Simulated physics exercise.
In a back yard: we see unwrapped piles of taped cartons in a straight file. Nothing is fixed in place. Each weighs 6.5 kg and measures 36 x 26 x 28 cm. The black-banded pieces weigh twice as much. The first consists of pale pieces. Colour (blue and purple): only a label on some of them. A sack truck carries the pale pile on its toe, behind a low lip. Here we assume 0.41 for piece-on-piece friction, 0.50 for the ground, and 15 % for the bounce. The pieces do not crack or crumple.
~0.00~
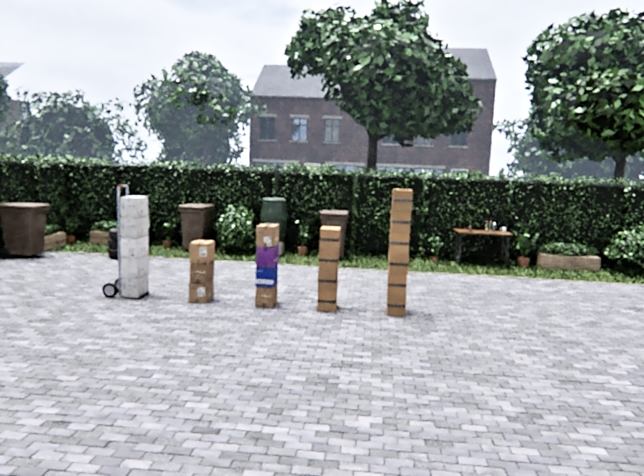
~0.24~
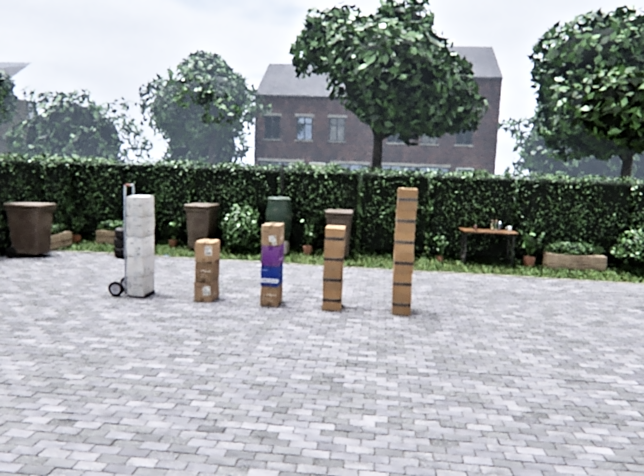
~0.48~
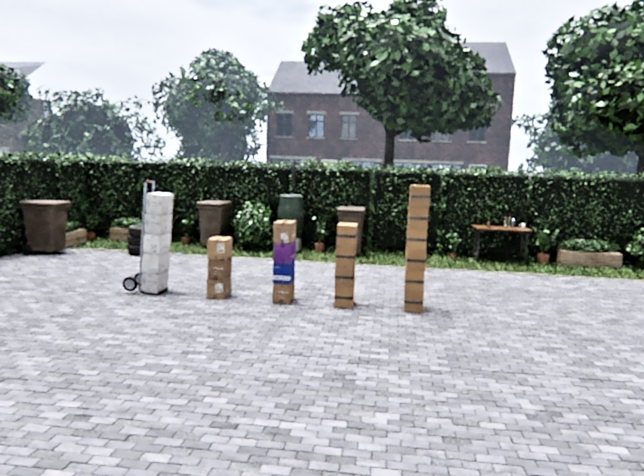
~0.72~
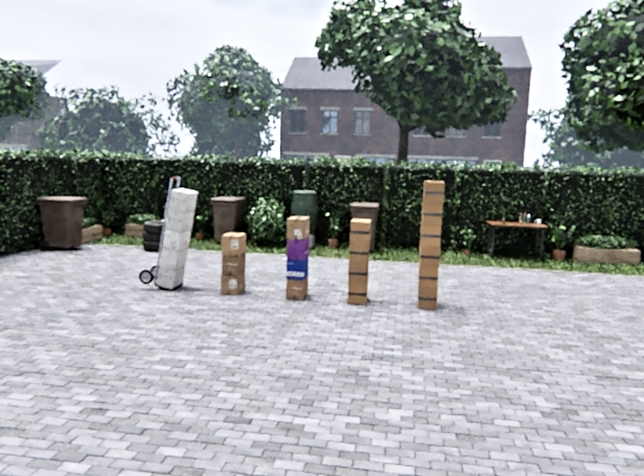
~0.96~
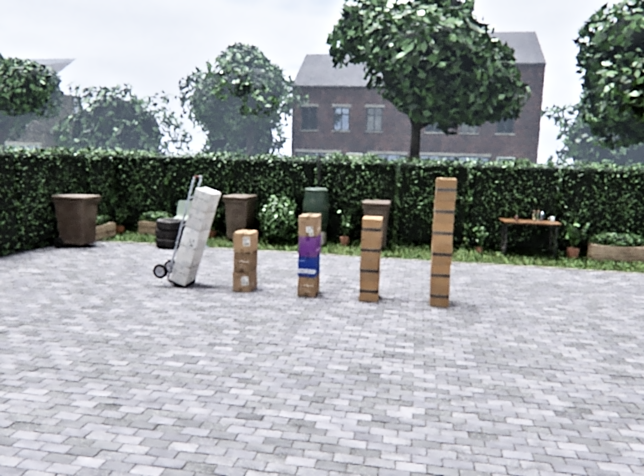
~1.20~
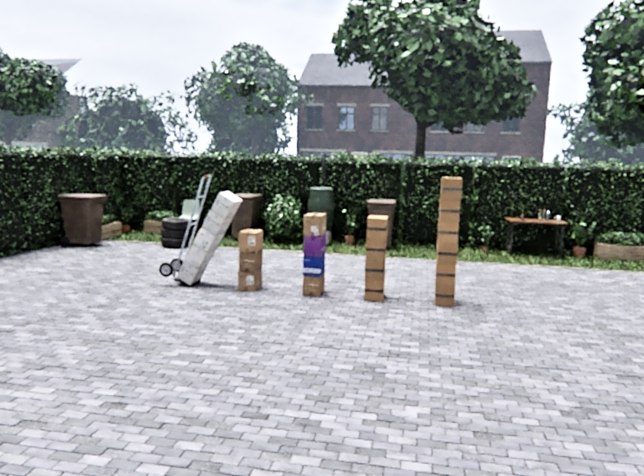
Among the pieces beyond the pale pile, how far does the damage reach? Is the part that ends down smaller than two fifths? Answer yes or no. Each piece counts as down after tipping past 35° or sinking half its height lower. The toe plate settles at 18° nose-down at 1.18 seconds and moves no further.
No, over two fifths are down.
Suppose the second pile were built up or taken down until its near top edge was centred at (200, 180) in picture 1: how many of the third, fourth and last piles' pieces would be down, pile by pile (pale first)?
Down by pile: Third 3, fourth 4, last 5.
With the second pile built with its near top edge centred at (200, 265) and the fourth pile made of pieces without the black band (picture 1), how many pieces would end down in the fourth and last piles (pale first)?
Down count - fourth 0, last 0.
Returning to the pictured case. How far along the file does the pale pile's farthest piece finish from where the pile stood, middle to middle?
Roughly 220 centimetres.
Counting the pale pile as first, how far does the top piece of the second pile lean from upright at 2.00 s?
The top piece is tilted around 40°.
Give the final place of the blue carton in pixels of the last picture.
It comes to rest around (354, 287) in the last view.
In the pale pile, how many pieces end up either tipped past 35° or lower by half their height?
5.
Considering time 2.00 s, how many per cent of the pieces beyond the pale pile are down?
20 percent by then.
Around 2.00 s, 5 of the pale pile down; 3 of the 17 other cartons down; purple carton tipped 6°; blue carton tipped 6°.
Around 3.68 s, 5 of the pale pile down; 11 of the 17 other cartons down; blue carton on its side; purple carton tipped 25°, 33 cm lower.
Finally (5.2 s), 5 of the pale pile down; 16 of the 17 other cartons down; blue carton on its side; purple carton tipped 21°, 35 cm lower. That is 94 per cent. Seen by the last camera, middles, blue carton near (354, 287), purple carton near (372, 272).
